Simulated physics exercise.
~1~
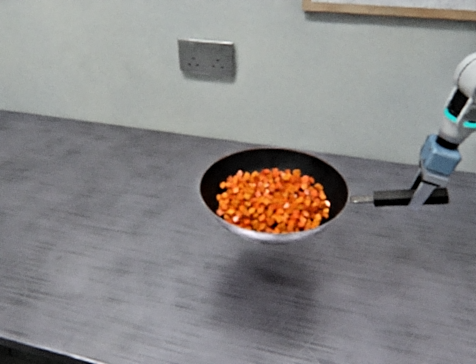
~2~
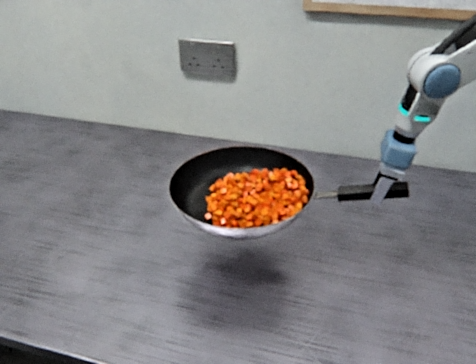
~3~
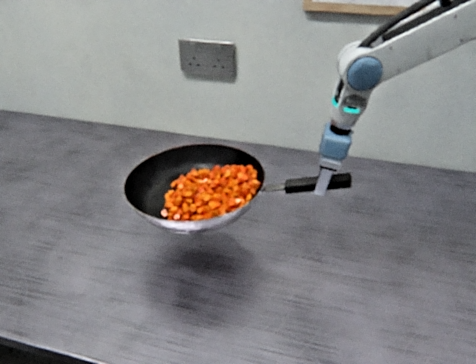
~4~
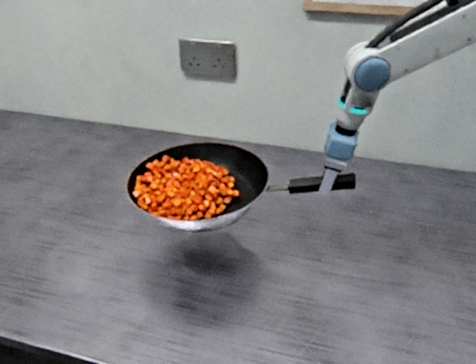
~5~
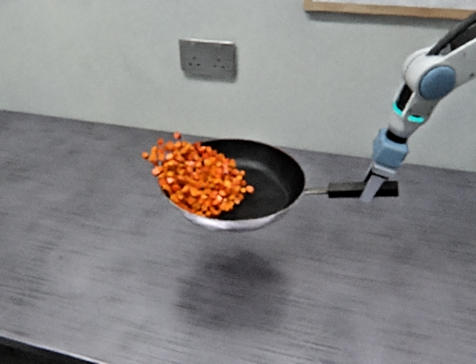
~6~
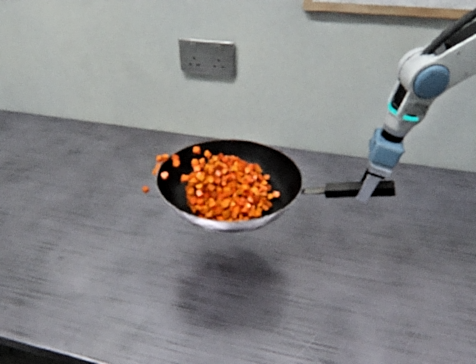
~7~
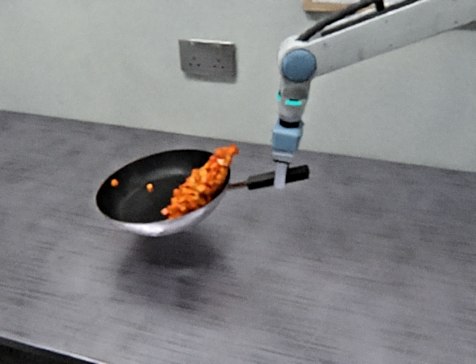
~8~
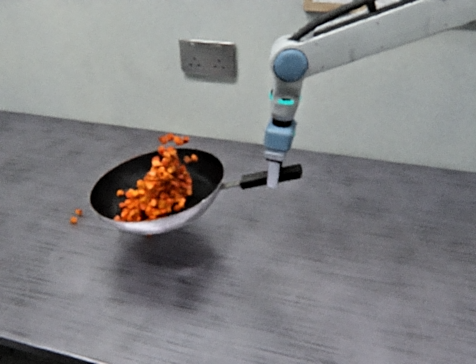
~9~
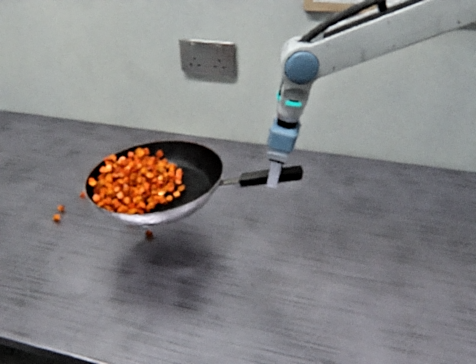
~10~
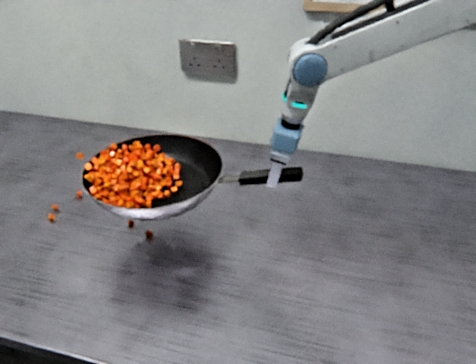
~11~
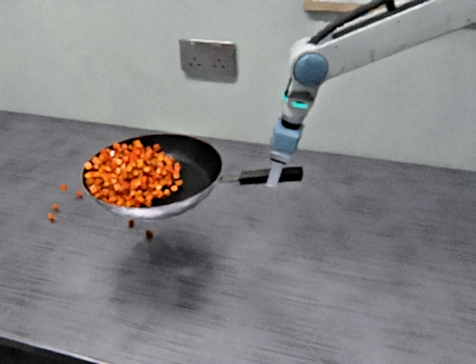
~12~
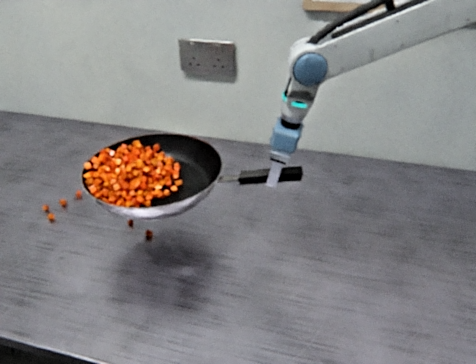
A black frying pan heaped with orange vegetable dice hangs above a dark grey worktop, held by a white and blue robot arm at the right, with a pale wall and a socket behind, seen slightly from above. The arm carries the pan left, and the dice slide to its far left side. It moves back right, and the heap surges over the left rim, a few pieces flying loose. The pan then swings left again, throwing the dice towards the handle and back. It stops upright, still holding nearly all the dice, with a few scattered on the worktop.
